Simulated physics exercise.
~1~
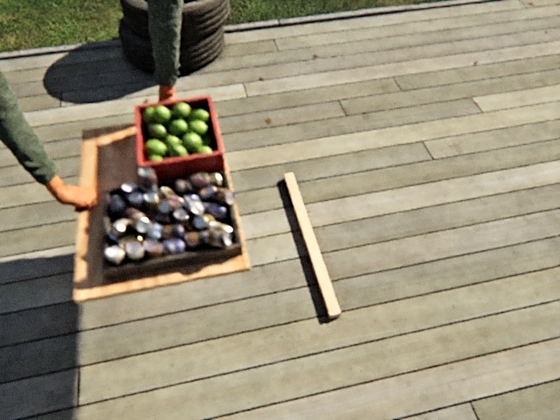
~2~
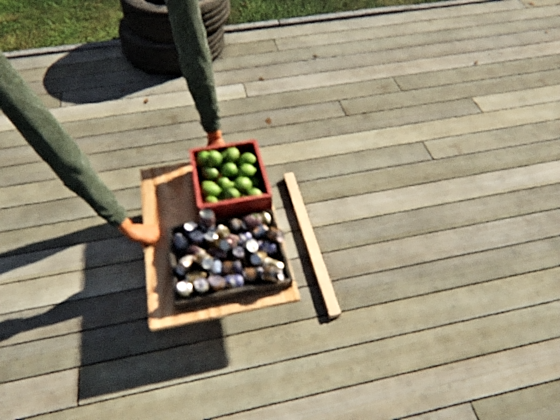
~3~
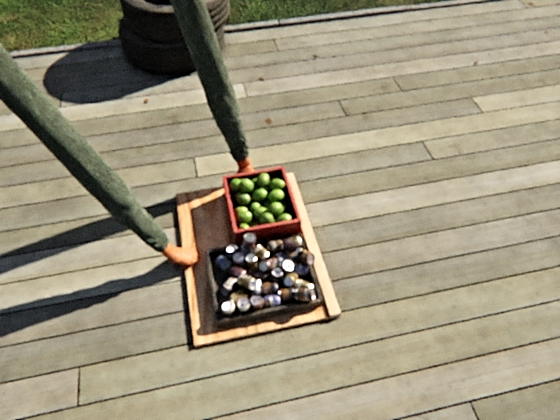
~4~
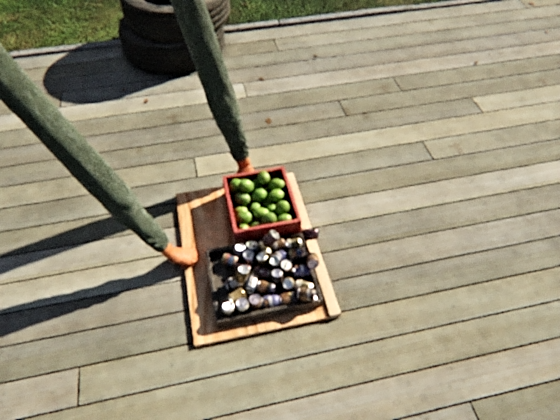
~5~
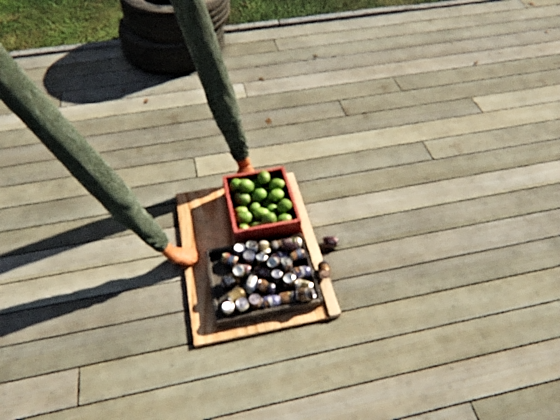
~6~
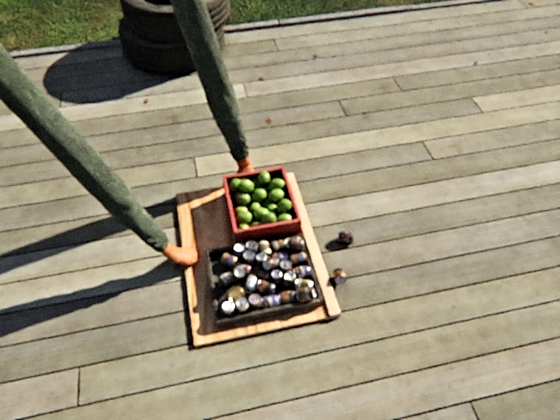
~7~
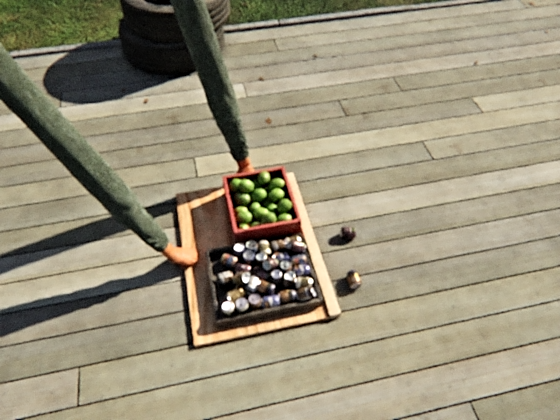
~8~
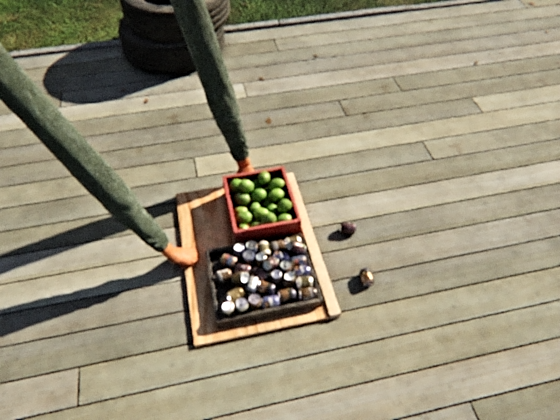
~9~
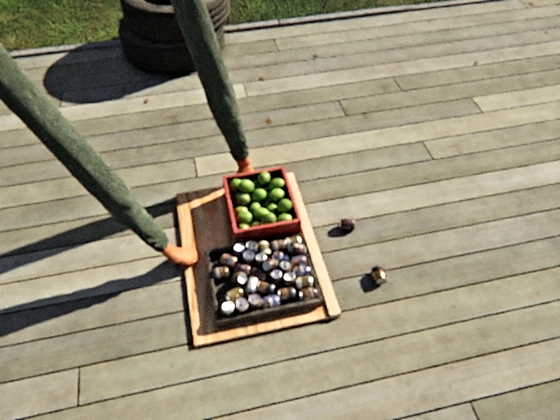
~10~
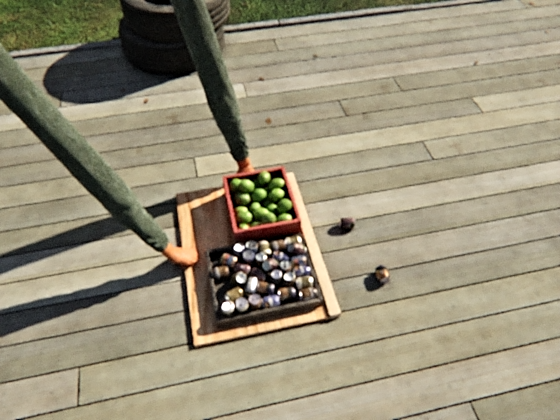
Two green-sleeved arms with orange hands hold a wooden board above a sunlit plank deck, seen from above at an angle, with stacked tyres and grass at the top. On the board sit a red box of green limes and, nearer the viewer, a black box of mini cans. The arms carry it right and down until it lands against a pale wooden strip. The boxes stay put on the board, but two cans spill over the black box's right side and roll across the deck. They come to rest apart, while the limes and remaining cans stay inside.
